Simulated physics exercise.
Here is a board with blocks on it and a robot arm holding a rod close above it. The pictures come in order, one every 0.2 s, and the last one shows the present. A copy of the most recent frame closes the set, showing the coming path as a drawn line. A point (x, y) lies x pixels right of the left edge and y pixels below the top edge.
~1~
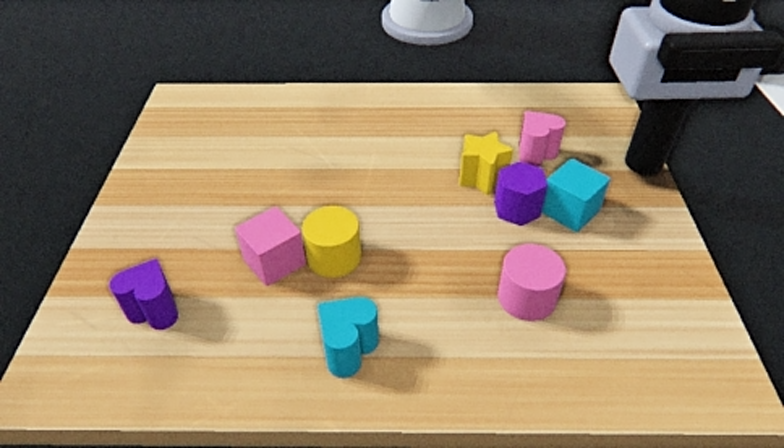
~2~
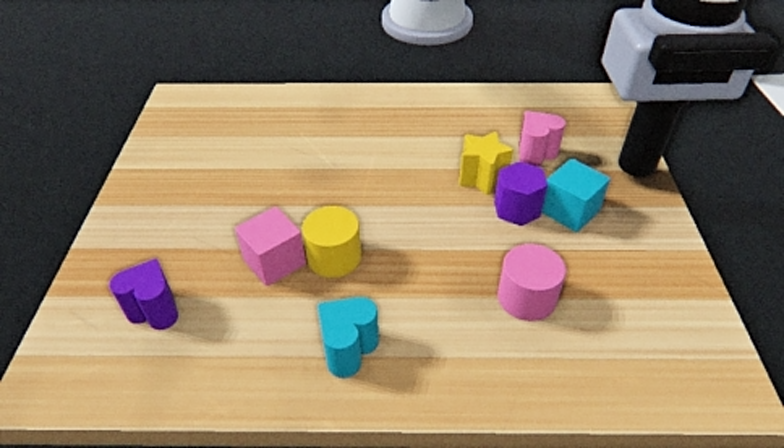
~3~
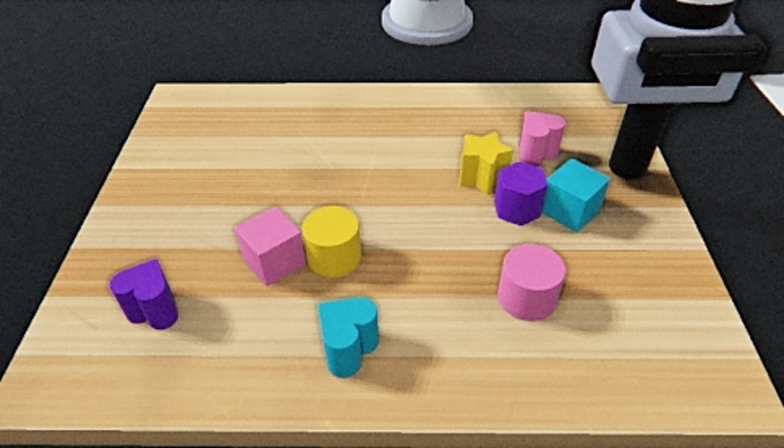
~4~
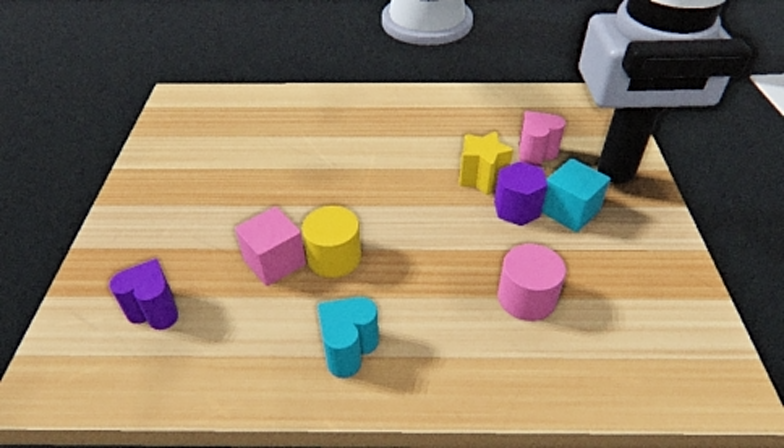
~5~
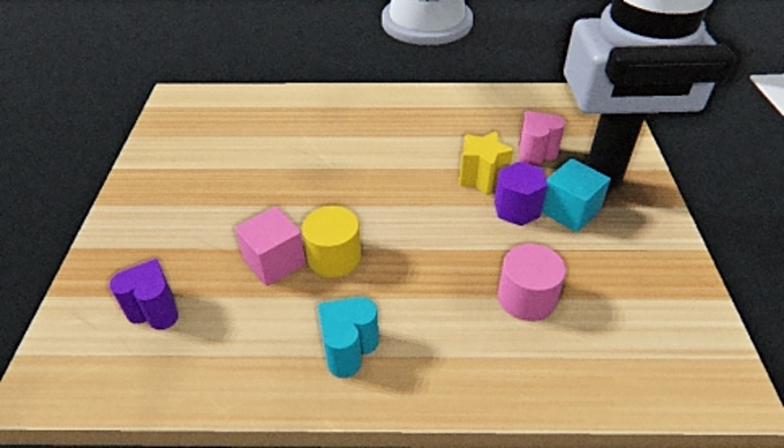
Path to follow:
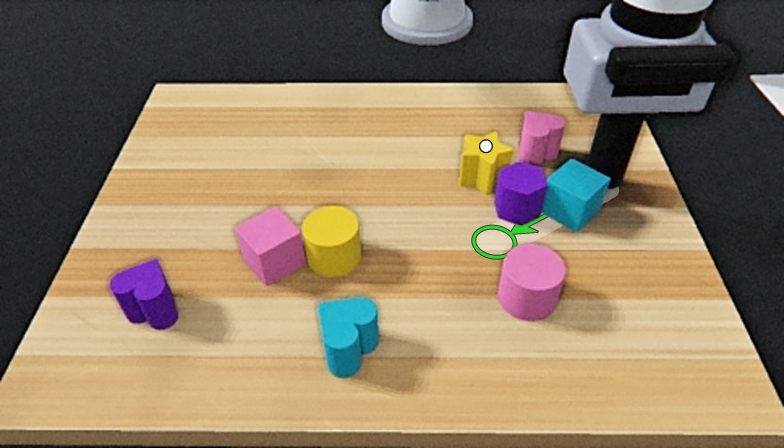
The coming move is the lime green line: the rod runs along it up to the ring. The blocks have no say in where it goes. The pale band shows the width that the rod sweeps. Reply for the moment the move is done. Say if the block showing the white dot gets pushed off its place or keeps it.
By the time the path is finished, it has hardly shifted at all.
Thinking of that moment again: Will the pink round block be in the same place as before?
No, it doesn't check out.
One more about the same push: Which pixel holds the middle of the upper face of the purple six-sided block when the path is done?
(475, 181)
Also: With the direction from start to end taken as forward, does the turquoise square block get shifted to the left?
In short: Yes.
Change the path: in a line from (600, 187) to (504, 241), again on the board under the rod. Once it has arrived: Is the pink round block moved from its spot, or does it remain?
It gets pushed out of place.
The drawn path runs straight from (600, 187) to (494, 242); the dot is on the yellow star-shaped block.
The first path, step by step. One third of the way, rod (569, 196); purple six-sided block (516, 179), turned 20° clockwise; turquoise square block (560, 198), turned 20° anticlockwise.
Two thirds of the way, rod (534, 214); purple six-sided block (493, 181), turned 55° clockwise; turquoise square block (547, 223), turned 50° anticlockwise.
At the end, rod (496, 233); yellow star-shaped block not moved; purple six-sided block (475, 181), turned 105° clockwise; pink round block (539, 283); turquoise square block (543, 235), turned 70° anticlockwise.
